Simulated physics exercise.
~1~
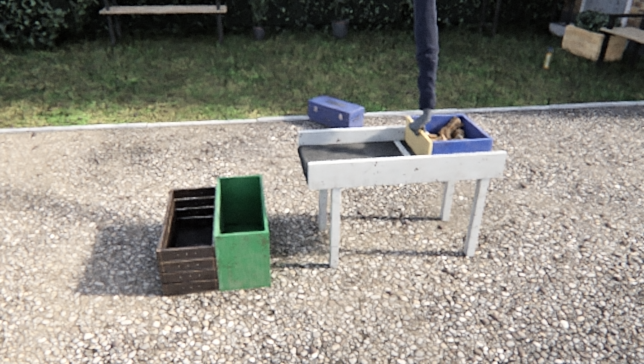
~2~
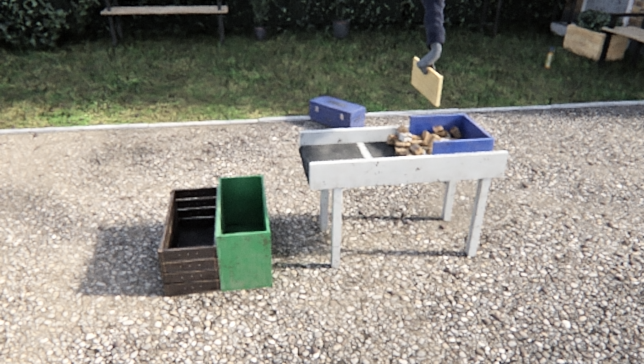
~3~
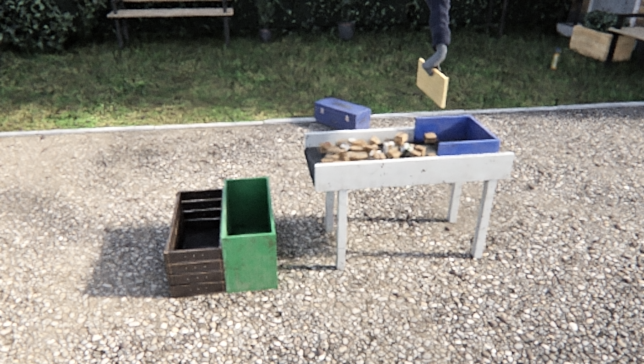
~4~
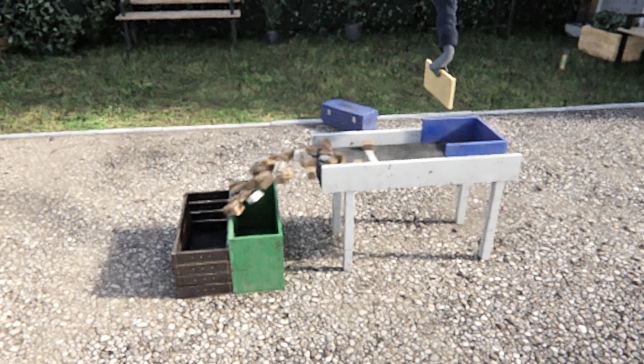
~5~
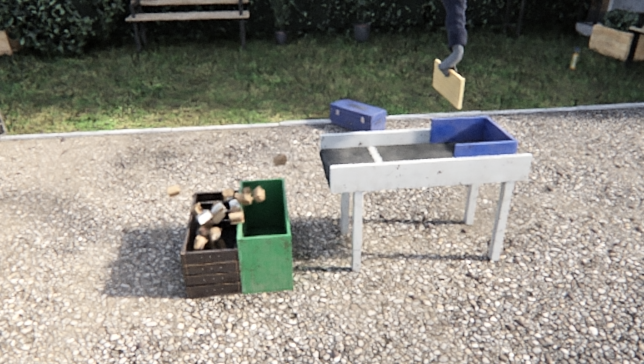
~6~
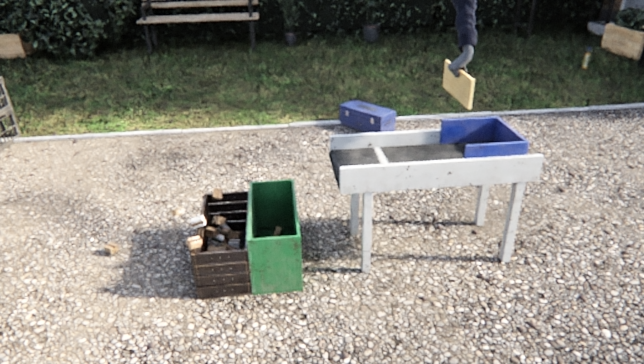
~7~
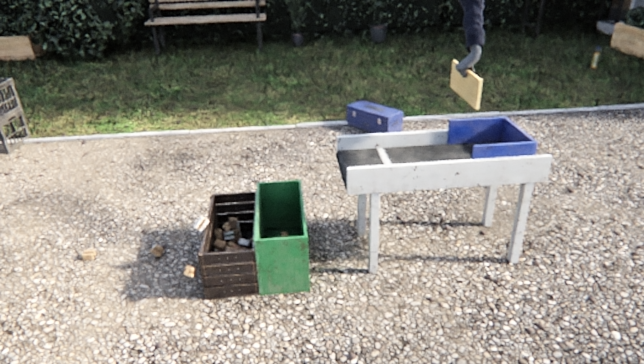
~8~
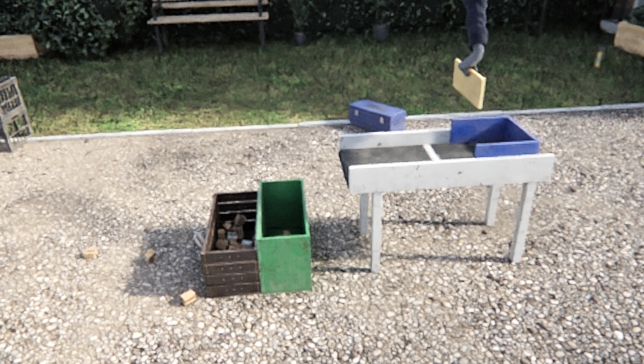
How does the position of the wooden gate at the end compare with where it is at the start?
At the start the gate stands down at the edge of the blue pen, holding the parcels in. At the end it is held up in the air above the table by the gloved hand, leaving the pen open.
